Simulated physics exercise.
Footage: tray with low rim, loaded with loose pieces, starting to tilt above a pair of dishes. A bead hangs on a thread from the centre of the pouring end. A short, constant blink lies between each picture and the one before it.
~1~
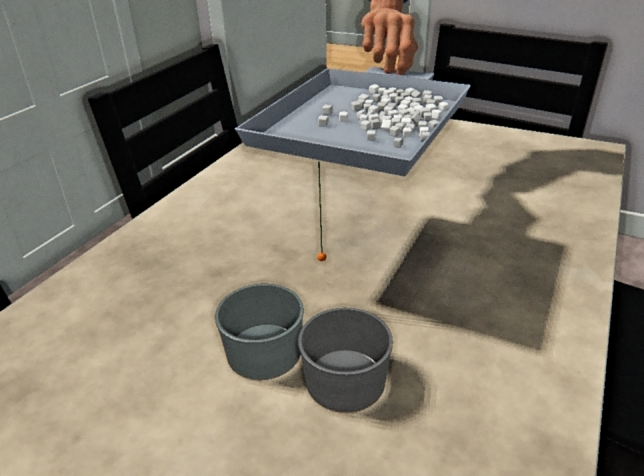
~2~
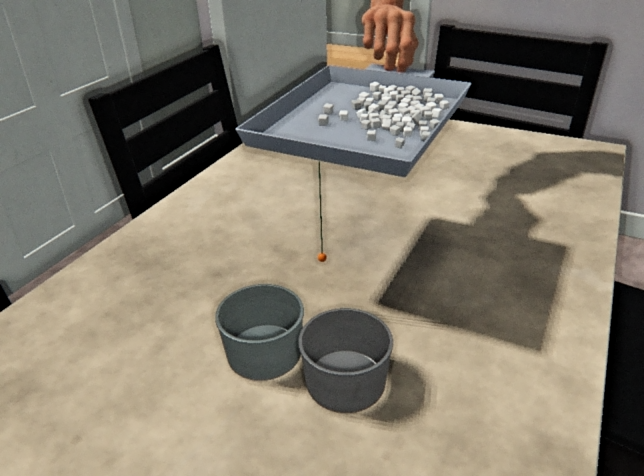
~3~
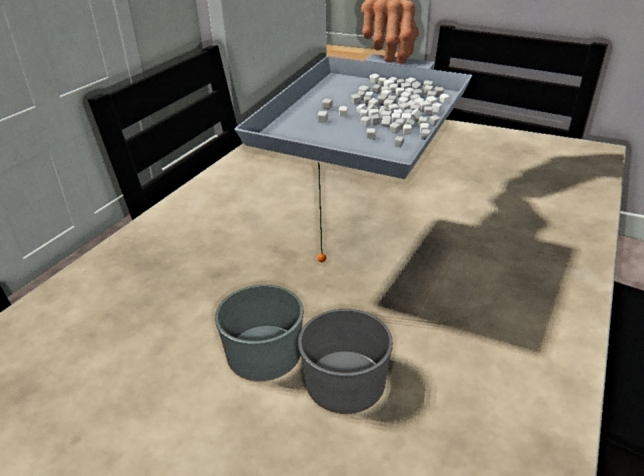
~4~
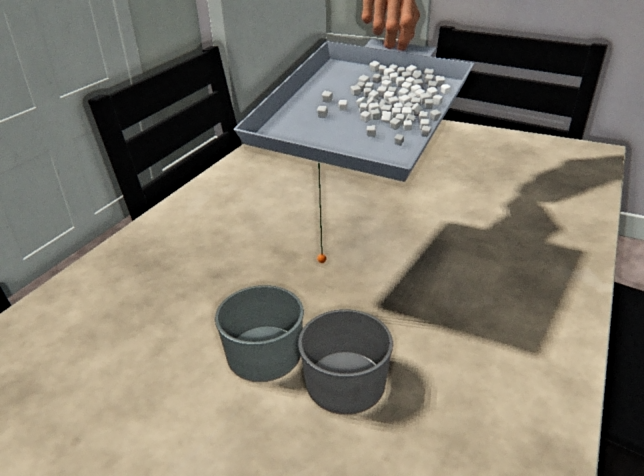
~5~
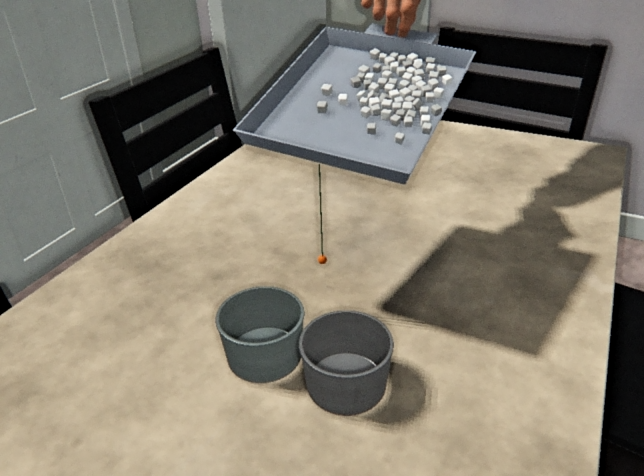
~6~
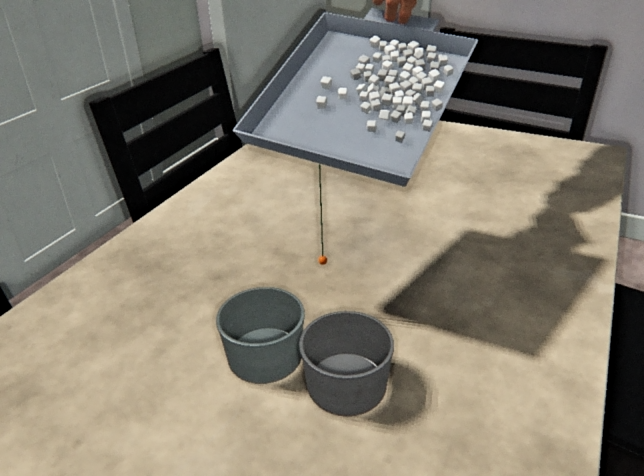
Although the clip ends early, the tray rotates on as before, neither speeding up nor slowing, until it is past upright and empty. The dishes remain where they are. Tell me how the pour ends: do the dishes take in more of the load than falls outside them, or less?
By the end, the dishes are holding not even half of the load, I'd say.
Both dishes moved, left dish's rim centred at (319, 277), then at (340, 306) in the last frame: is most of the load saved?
Try 1: In excess of half; try 2: In excess of half.
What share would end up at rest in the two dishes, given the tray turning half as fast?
Estimate: Around 20%.
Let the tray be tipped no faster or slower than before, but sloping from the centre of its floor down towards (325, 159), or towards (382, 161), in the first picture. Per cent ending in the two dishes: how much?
Lab note: Case 1 near 30 %, case 2 near 0 %.
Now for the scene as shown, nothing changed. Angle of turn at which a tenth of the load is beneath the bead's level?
75°.
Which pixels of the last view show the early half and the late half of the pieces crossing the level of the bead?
Around (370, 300) at first; around (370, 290) after that.
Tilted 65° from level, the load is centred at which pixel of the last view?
I'd put the middle of the pieces at roughly (377, 159).
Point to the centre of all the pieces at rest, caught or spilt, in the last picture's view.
Roughly pixel (377, 345).
Shortly afterwards, tray tipped steeply; the bulk on the tray; a little in the air.
Next, tray tipped past a quarter turn; near a quarter on the tray; a little in the right dish; only a few in the left dish; near half outside both; near a quarter in the air.
Some moments later, tray tipped past a quarter turn; a little in the right dish; only a few in the left dish; the bulk outside both.
In the end, tray tipped past a quarter turn; a little in the right dish; only a few in the left dish; the bulk outside both.
